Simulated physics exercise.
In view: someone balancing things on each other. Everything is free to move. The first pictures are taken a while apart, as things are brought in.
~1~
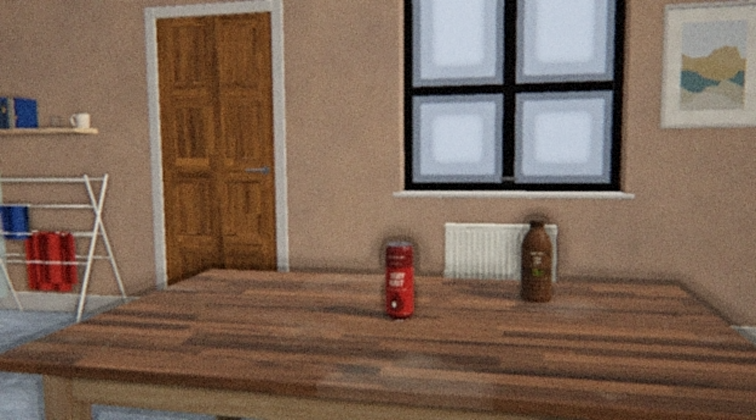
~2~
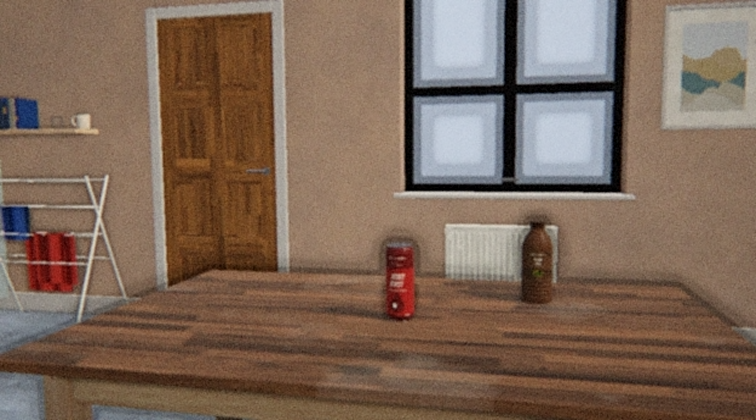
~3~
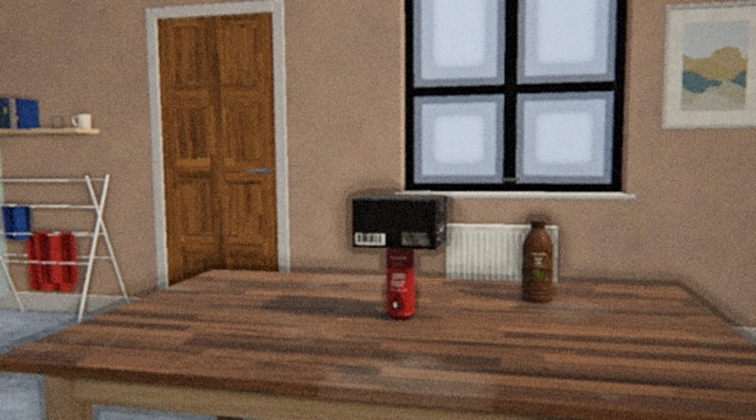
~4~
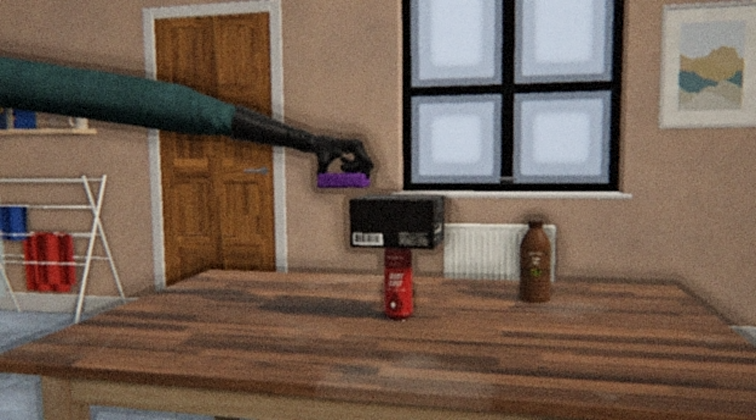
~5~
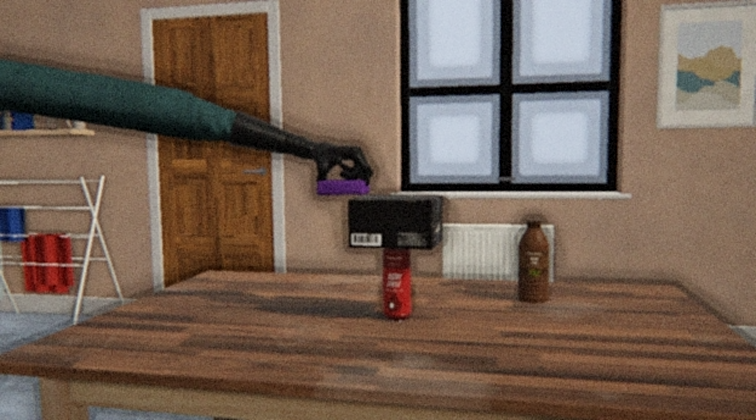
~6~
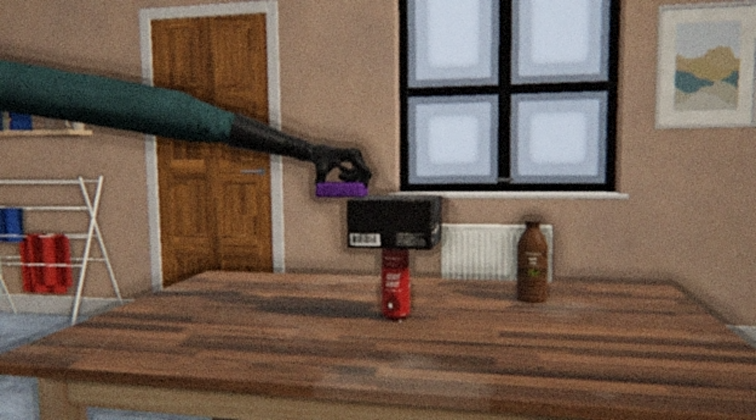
Black box appearing on a red can beside a brown bottle, then a gloved hand lowering a purple sponge slightly at its left edge.
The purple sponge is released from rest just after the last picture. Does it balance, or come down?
Here the pile comes apart.
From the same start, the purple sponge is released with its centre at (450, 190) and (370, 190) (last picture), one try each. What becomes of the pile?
First try: It loses its balance; second try: It holds.
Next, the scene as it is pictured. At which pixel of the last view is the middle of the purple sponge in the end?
Near (327, 308).
Then, 0.34 s after the last picture, purple sponge now fallen.
Then, 0.70 s after the last picture, nothing new.
At rest, fallen, purple sponge; the other 3 in place. Seen from the same camera at the end, purple sponge near (327, 308). The pile gives way.
